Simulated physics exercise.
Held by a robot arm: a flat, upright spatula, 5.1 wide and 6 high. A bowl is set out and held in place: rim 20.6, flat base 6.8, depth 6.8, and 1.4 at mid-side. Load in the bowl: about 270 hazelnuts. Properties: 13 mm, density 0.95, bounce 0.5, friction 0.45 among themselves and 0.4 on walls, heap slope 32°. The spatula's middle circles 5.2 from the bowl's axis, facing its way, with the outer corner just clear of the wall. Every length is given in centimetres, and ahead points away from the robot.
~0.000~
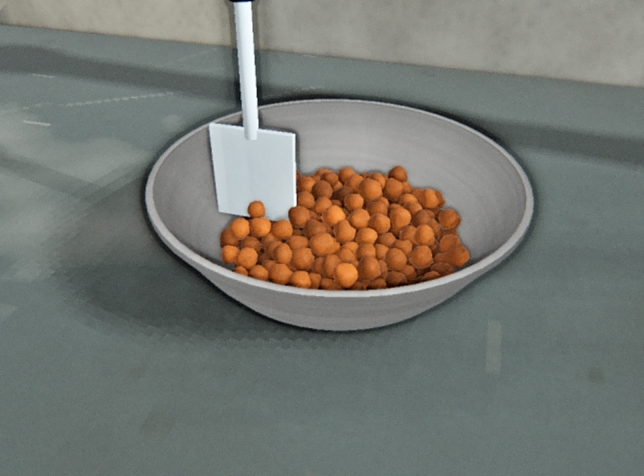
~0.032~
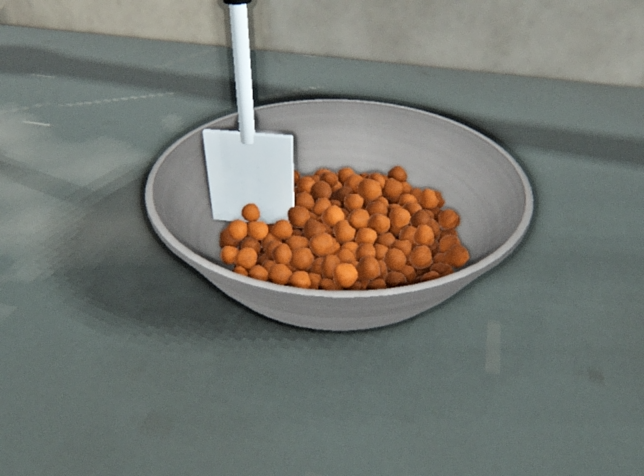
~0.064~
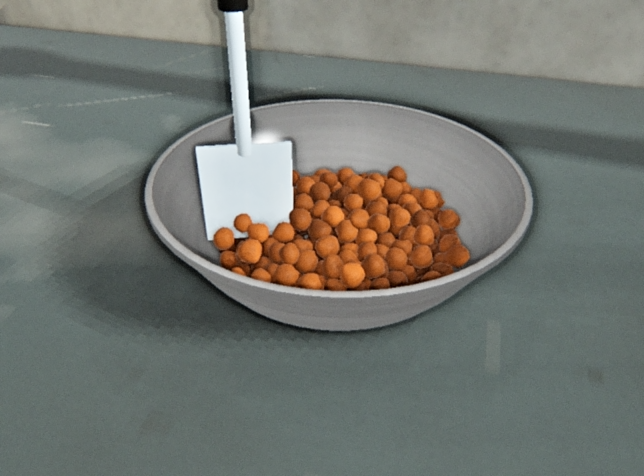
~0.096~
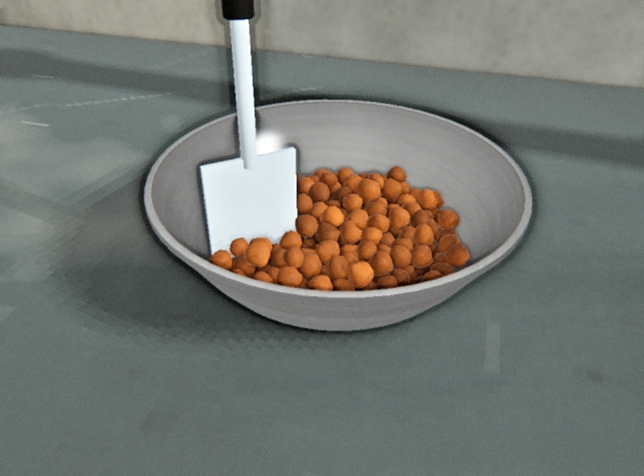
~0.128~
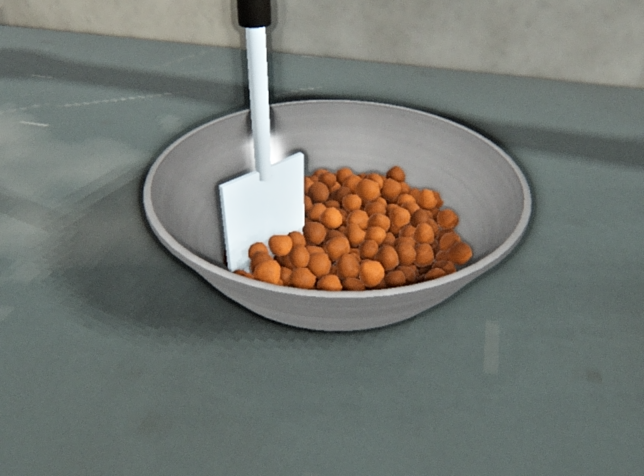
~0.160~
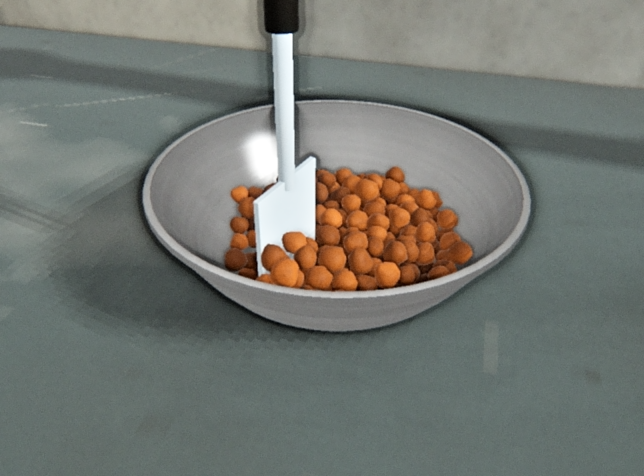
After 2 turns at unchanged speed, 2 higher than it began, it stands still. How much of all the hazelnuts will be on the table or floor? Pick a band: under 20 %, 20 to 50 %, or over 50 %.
Band: Under 20 %.
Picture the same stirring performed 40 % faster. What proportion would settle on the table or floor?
I'd expect about 20 %.
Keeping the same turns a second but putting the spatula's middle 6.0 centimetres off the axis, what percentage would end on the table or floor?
Then about 0 per cent.
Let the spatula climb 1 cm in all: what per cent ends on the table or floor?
I'd put it at about 10 per cent.
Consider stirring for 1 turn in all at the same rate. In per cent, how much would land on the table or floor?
Roughly 5 per cent would end up there.
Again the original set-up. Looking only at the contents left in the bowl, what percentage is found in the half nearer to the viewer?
About 50 per cent.
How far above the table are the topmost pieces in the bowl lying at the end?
About 5.5 cm.
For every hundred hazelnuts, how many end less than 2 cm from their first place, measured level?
About 35 percent.
By 0.63 s, 329° round, highest piece 8 above the table; 252 in the bowl, 13 on the table or floor, 5 in flight or on the tool.
By 1.10 s, 222° round, highest piece 8 above the table; 246 in the bowl, 23 on the table or floor, 1 in flight or on the tool.
By 1.53 s, 0° round, highest piece 5 above the table; 245 in the bowl, 25 on the table or floor.
By 2.23 s, 0° round, highest piece 5 above the table; 245 in the bowl, 25 on the table or floor.
Final count, 245 in the bowl, 25 on the table or floor. That is 9 % on the table or floor.
